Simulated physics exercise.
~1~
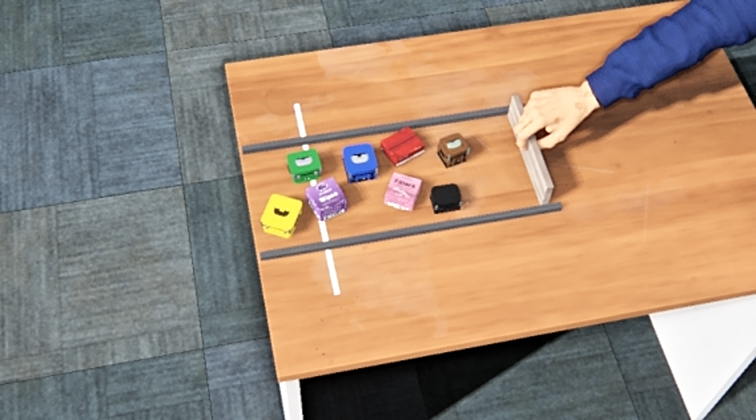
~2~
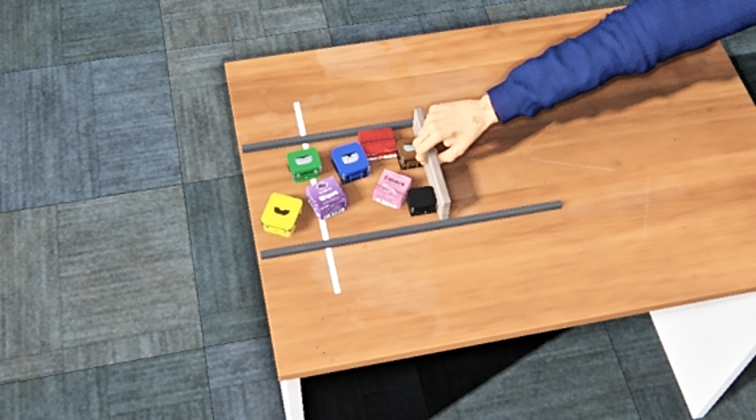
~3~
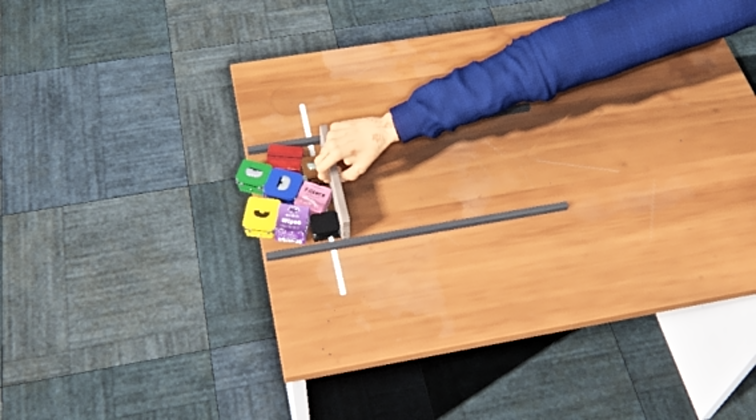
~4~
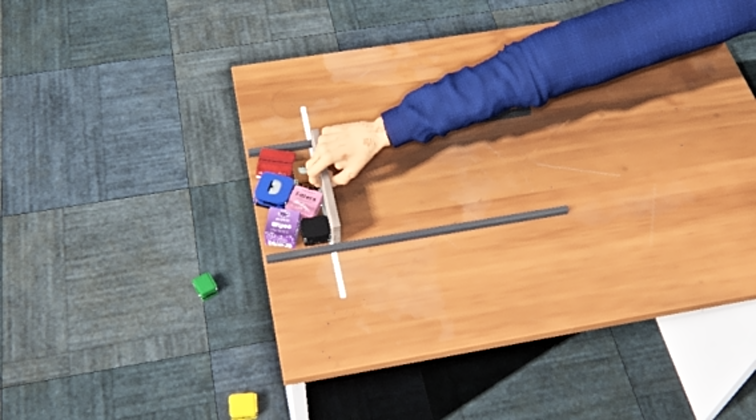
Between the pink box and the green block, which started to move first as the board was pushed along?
The pink box started to move first, while the green block only shifted later, as the board came closer to the table's end.
